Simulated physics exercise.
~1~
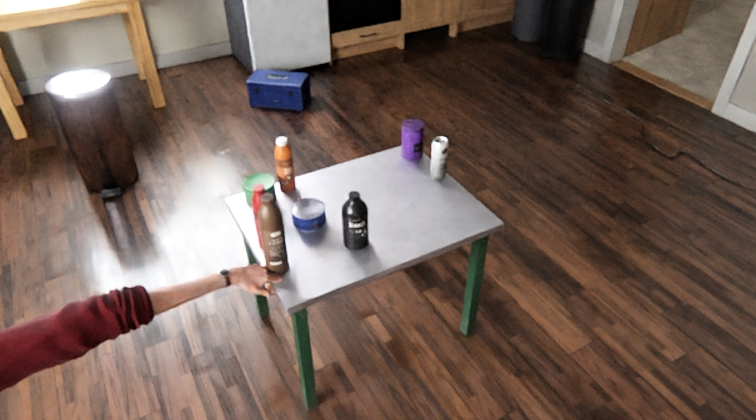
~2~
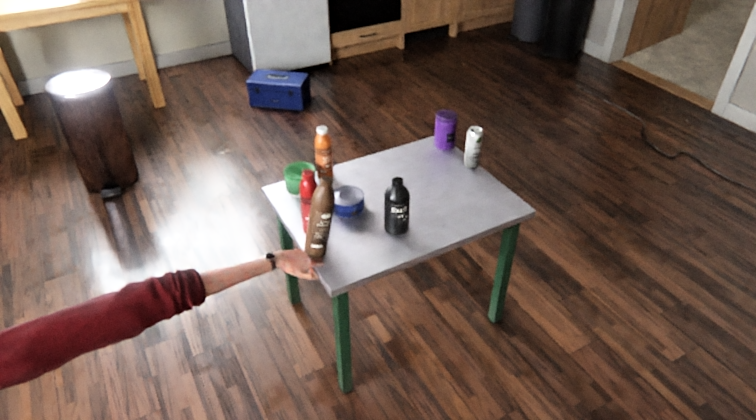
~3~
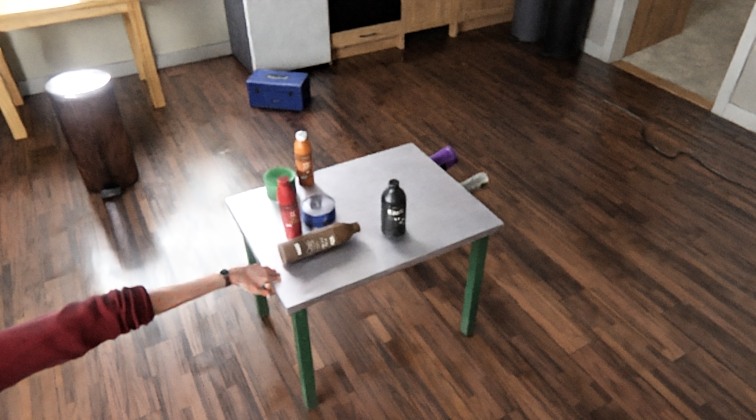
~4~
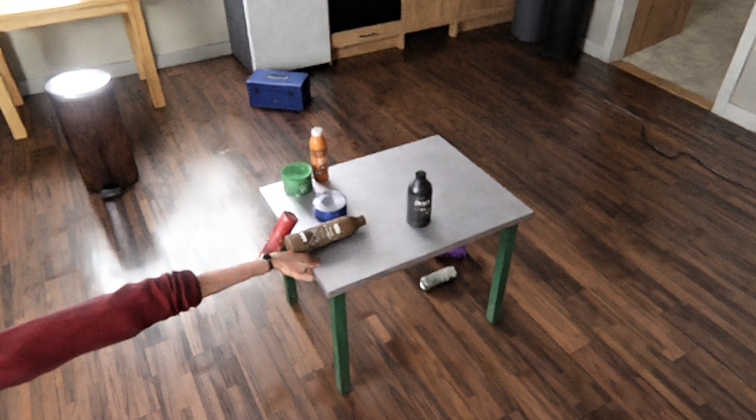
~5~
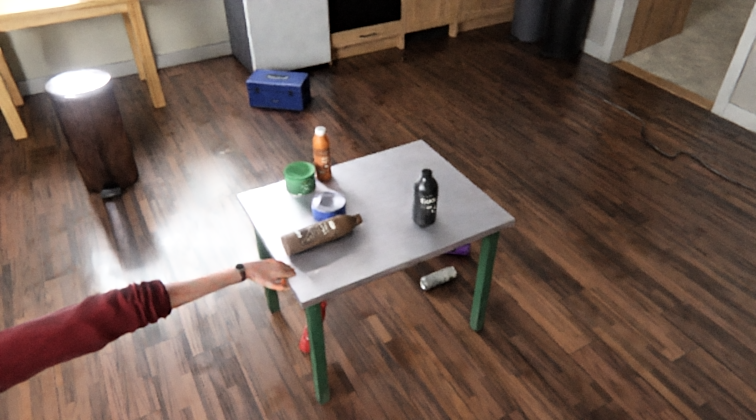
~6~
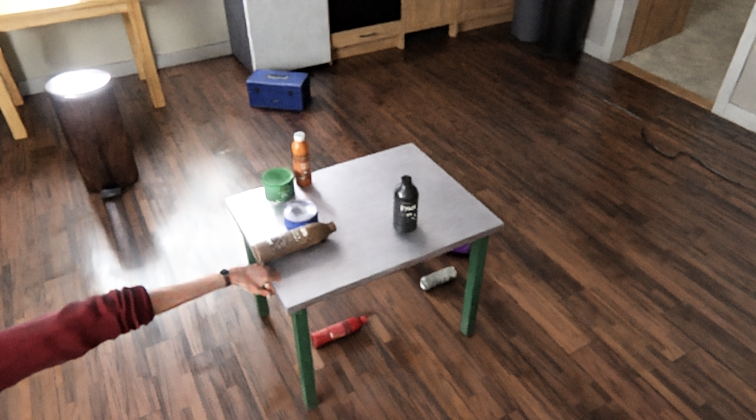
A hand jerks a small table back and forth, toppling four containers, three onto the floor.
